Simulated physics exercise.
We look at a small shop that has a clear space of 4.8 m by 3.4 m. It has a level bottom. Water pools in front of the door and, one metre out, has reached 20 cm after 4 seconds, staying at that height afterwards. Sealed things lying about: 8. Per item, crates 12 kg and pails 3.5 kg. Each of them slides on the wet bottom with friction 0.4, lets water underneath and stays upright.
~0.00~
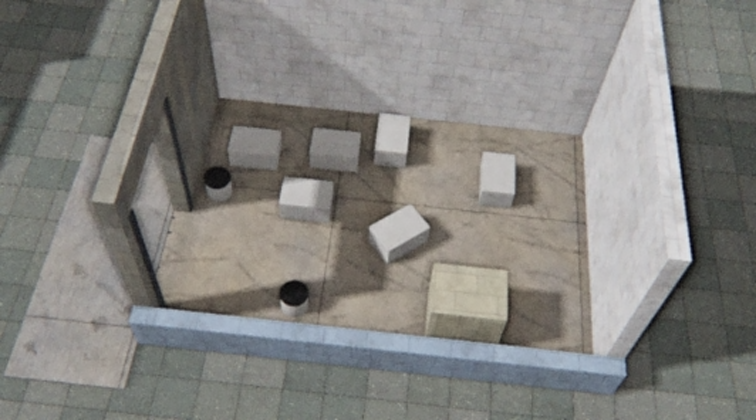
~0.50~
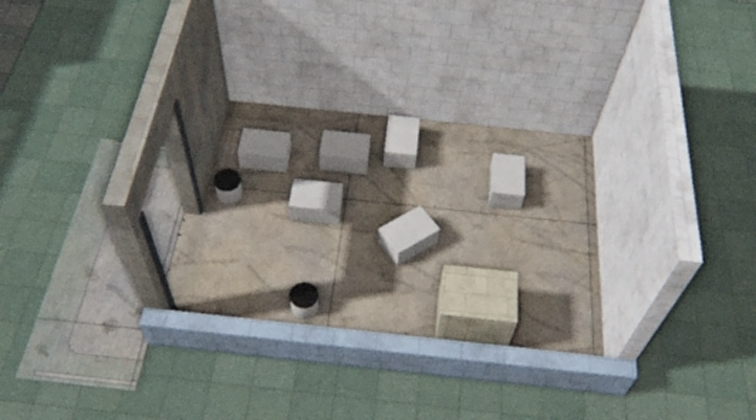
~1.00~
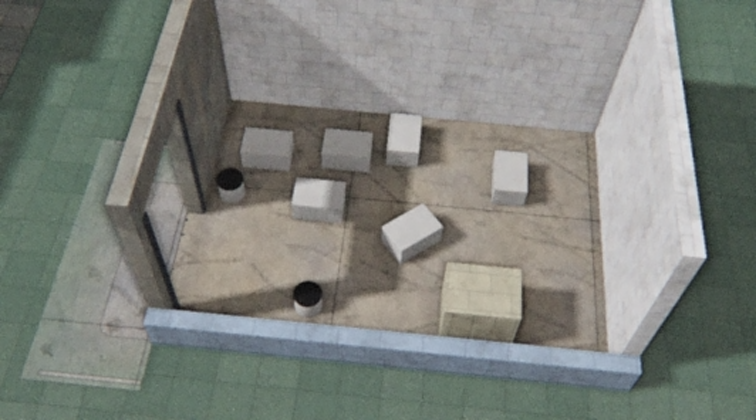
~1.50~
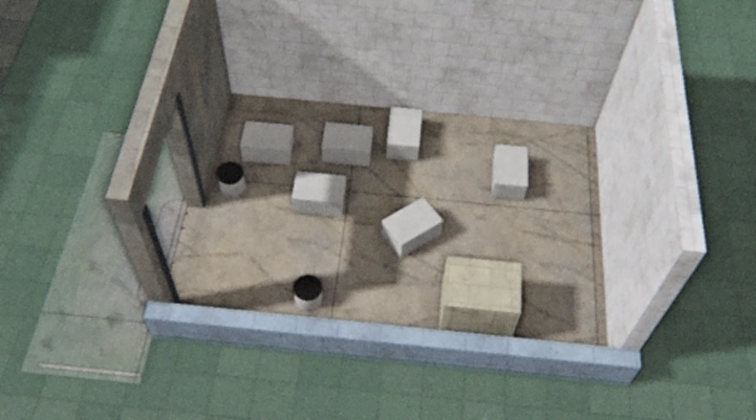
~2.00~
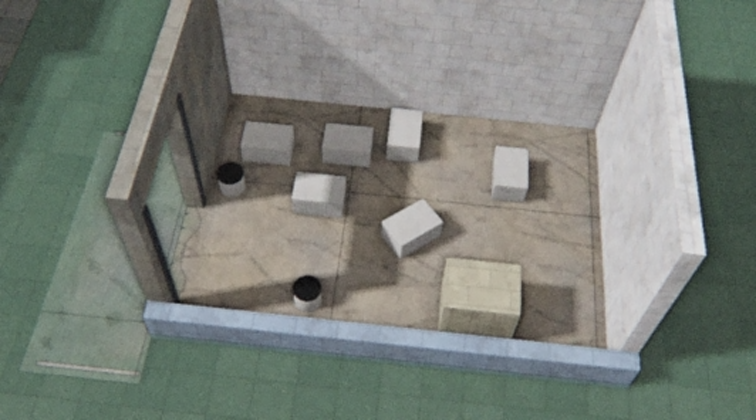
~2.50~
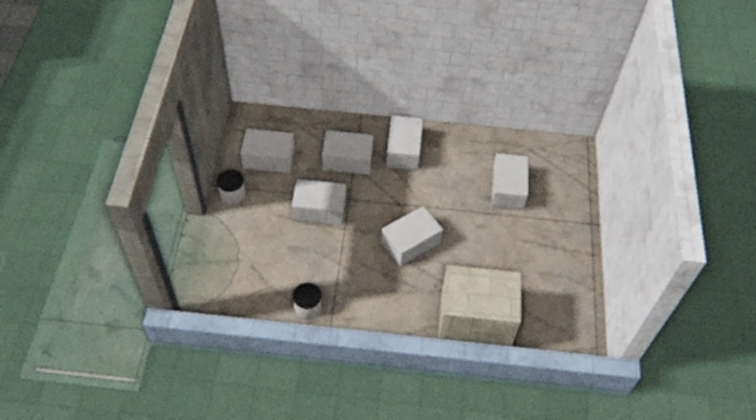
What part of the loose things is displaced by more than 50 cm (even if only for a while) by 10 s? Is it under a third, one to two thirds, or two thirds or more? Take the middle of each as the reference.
One to two thirds.
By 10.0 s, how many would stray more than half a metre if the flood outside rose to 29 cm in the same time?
That would make 6 of them.
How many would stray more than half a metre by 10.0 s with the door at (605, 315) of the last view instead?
Then it comes to 5.
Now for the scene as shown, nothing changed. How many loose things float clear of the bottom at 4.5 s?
Total: 0.
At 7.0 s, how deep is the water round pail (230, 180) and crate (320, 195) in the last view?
Close to 1 and 5 centimetres.
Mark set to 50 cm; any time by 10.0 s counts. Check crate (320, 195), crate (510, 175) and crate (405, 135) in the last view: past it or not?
In turn: Over, more, less.
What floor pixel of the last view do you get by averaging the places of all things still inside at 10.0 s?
At about (412, 183).
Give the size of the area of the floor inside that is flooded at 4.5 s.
Some 5.0 m2 of it.
After 3.5 s 0 of 8 are over 50 cm from their spots; 0 afloat.
After 4.5 s 1 of 8 are over 50 cm from their spots; 0 afloat.
After 7.0 s 3 of 8 are over 50 cm from their spots; 1 afloat.
After 10.0 s 4 of 8 are over 50 cm from their spots, and 4 have been at some point; 5 afloat.
